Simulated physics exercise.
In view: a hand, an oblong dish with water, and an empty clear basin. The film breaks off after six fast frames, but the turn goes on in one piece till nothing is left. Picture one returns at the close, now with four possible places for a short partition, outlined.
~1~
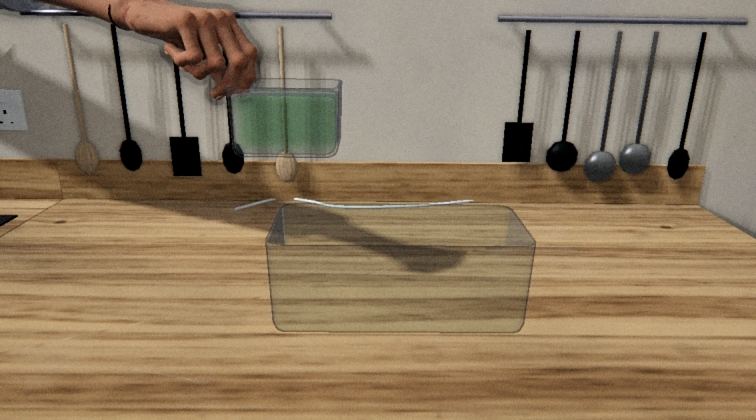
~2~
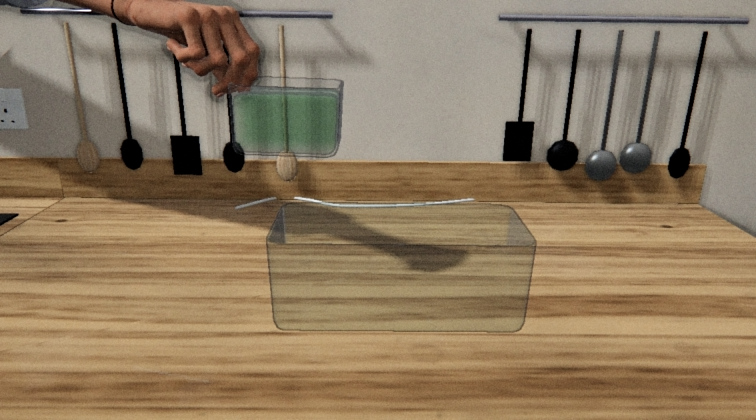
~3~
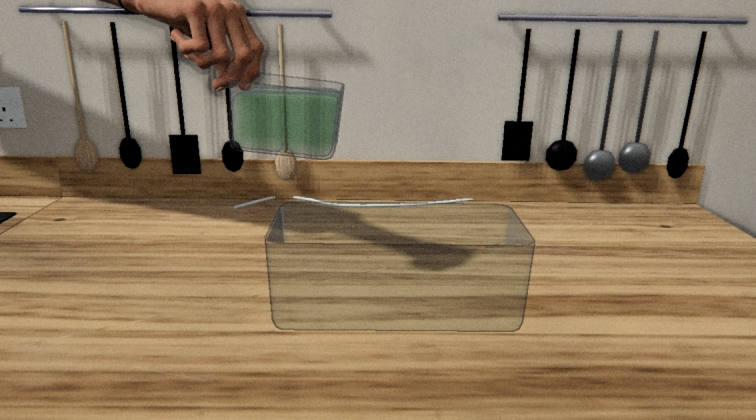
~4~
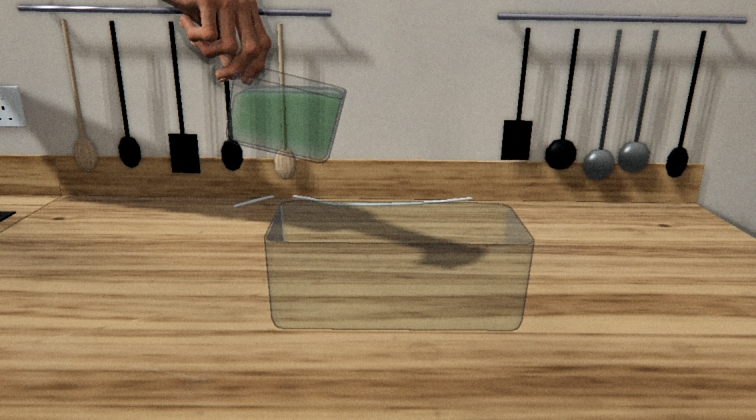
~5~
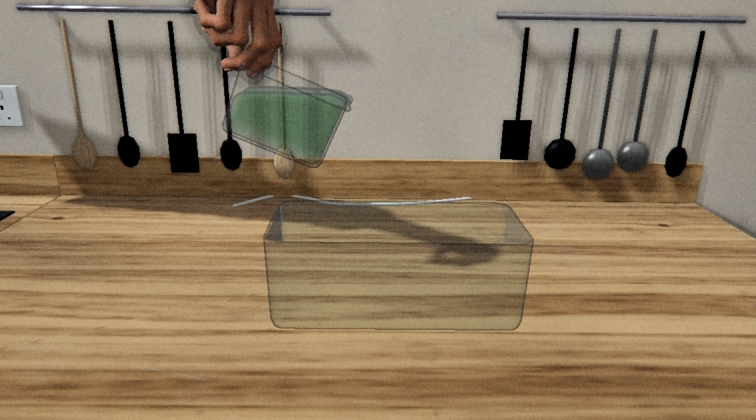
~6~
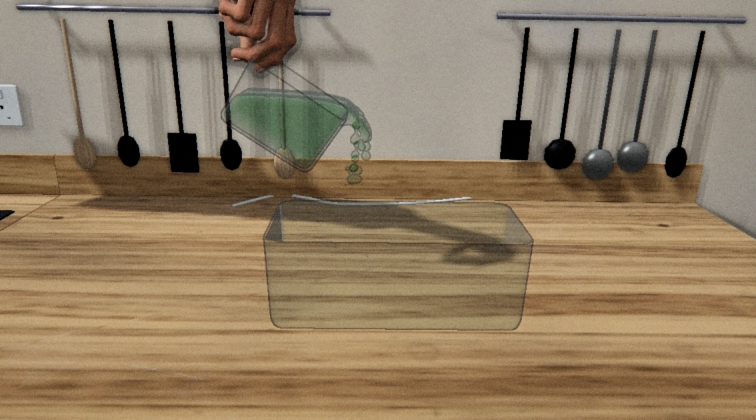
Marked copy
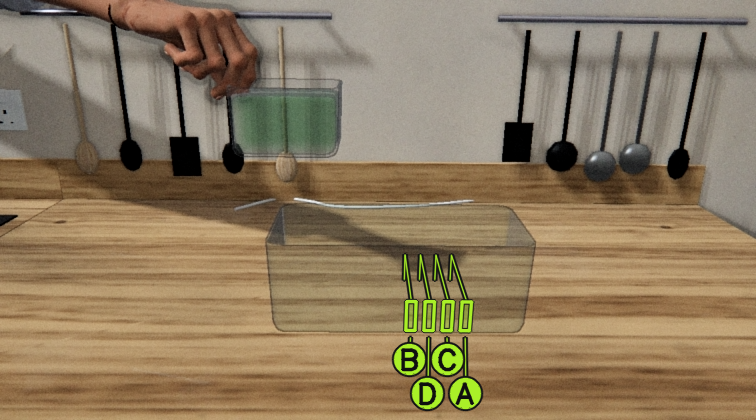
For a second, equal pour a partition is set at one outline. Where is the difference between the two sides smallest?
It is B.
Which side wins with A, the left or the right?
The left one.
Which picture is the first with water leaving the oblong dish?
Picture 5.
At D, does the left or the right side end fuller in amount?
The left side.
On the marked copy, A at (465, 337); B at (410, 337); C at (447, 337); D at (428, 337).
For place A, about 93 % ends left of the wall and 6 % right of it.
For place B, about 52 % ends left of the wall and 48 % right of it.
For place C, about 95 % ends left of the wall and 4 % right of it.
For place D, about 89 % ends left of the wall and 11 % right of it.
